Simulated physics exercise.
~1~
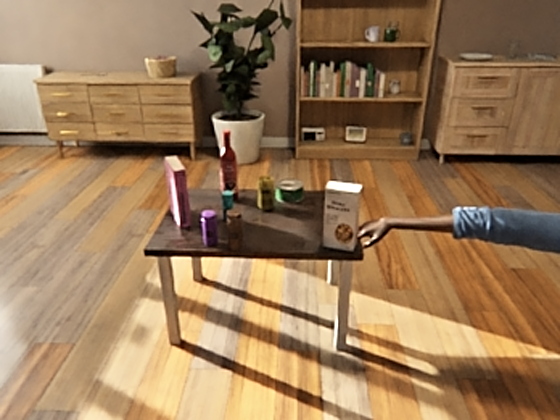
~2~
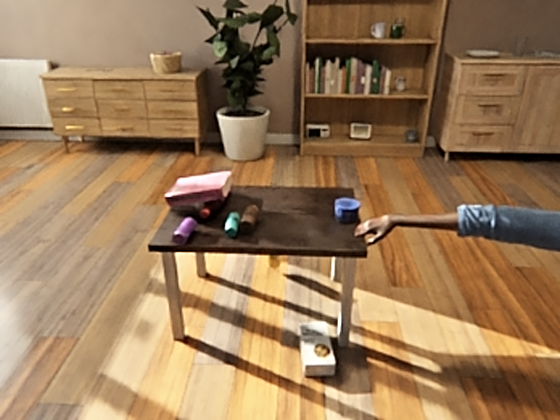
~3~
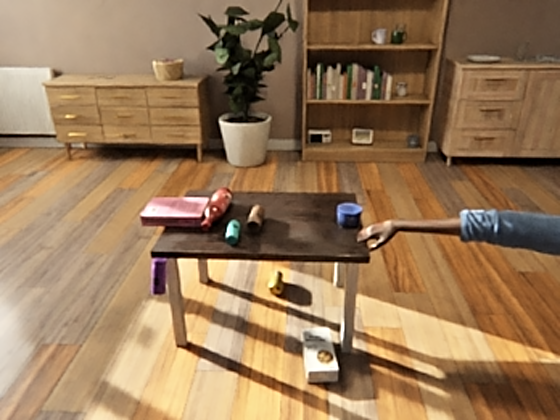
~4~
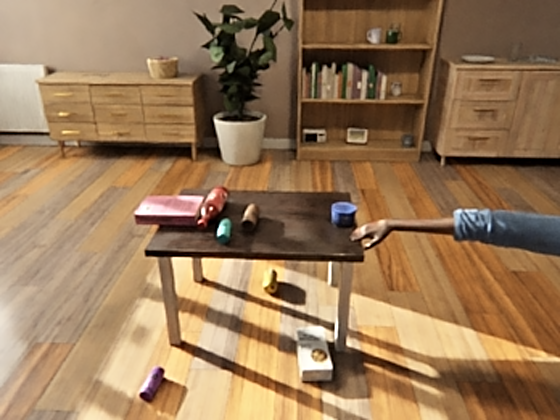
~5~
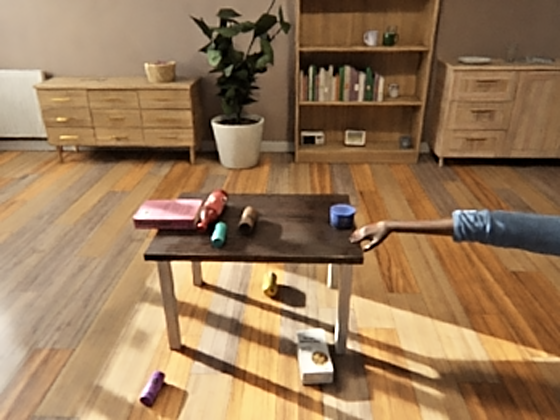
A small dark-topped table crowded with upright packages, bottles and cans stands on a sunlit wooden floor, seen from slightly above by a gently swaying camera. A pink book stands at the left, a red bottle at the back, and a white packet at the right beside an outstretched hand. Suddenly nearly everything topples, the white packet landing on the floor and the yellow can dropping too. The purple shaker then slips off the left edge. It ends lying on the floor at lower left, while the pink book, red bottle, brown and turquoise shakers lie on the tabletop near the blue tub.
